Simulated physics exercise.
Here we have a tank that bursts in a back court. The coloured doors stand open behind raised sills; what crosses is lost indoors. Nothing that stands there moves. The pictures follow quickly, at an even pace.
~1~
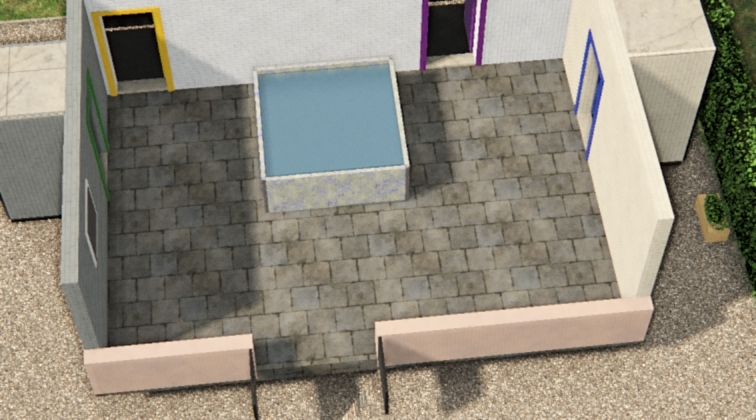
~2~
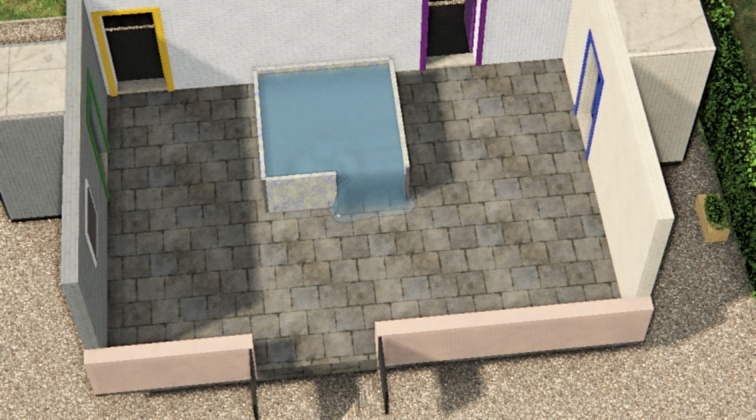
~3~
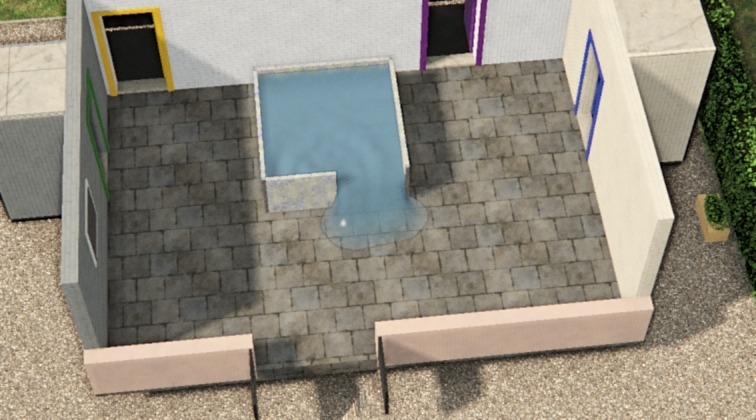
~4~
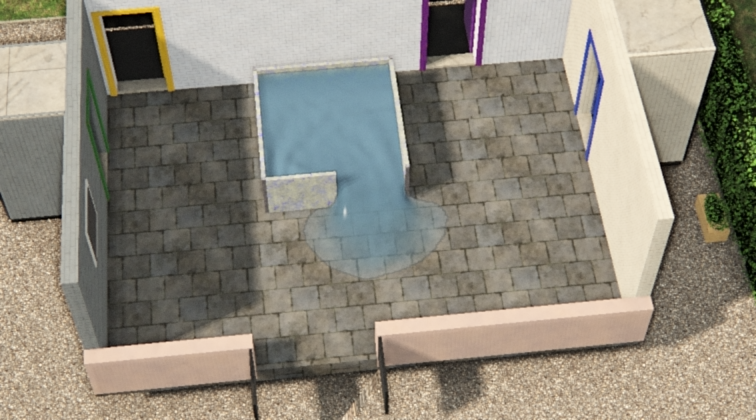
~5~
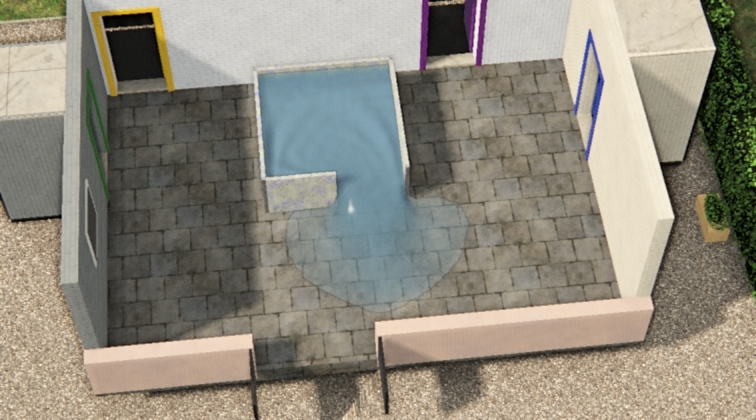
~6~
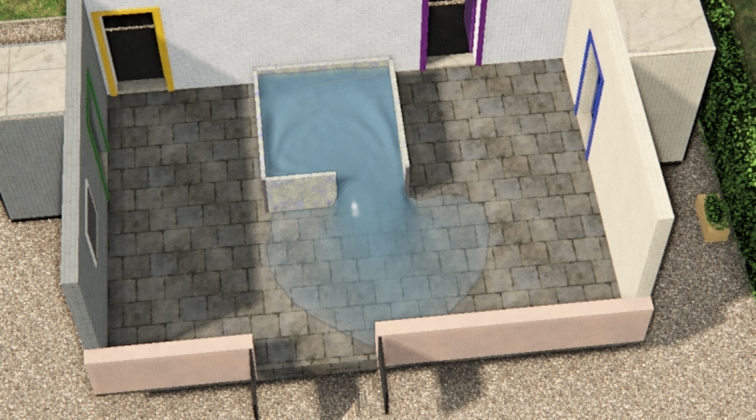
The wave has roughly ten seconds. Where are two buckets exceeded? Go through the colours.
One by one: The yellow door admits no more than that; the blue door admits no more than that; the purple door lets in a lot; the green door admits no more than that.
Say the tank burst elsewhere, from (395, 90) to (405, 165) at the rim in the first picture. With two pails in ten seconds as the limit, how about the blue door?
One by one: The blue one lets more in.
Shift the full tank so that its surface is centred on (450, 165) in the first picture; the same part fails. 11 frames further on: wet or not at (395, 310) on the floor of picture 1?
Answer: Flooded.
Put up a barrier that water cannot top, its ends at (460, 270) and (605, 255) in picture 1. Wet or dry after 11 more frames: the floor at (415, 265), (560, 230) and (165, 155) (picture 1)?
One after the other: Under water, under water, dry.
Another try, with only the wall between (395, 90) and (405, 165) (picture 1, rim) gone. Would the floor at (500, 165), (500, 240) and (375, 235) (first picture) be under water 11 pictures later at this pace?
One after the other: Covered, flooded, dry.
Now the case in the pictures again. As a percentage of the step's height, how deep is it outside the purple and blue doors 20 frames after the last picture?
Roughly 0 per cent, then 80 per cent.
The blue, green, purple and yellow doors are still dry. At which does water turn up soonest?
The blue one.
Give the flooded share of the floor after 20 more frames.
I make it 45 per cent.
A moment on, water covers 30 % of the floor; the yellow door not reached, the blue door not reached, the purple door not reached, the green door not reached.
Next, water covers 35 % of the floor; the yellow door not reached, the blue door not reached, the purple door not reached, the green door not reached.
Then, water covers 45 % of the floor; the yellow door not reached, the blue door wet at the sill, nothing in, the purple door not reached, the green door not reached.
Later, water covers 70 % of the floor; the yellow door not reached, the blue door wet at the sill, nothing in, the purple door over two buckets in, the green door not reached.
In the end, water covers 90 % of the floor; the yellow door wet at the sill, nothing in, the blue door under two buckets in, the purple door far over two buckets in, the green door wet at the sill, nothing in.
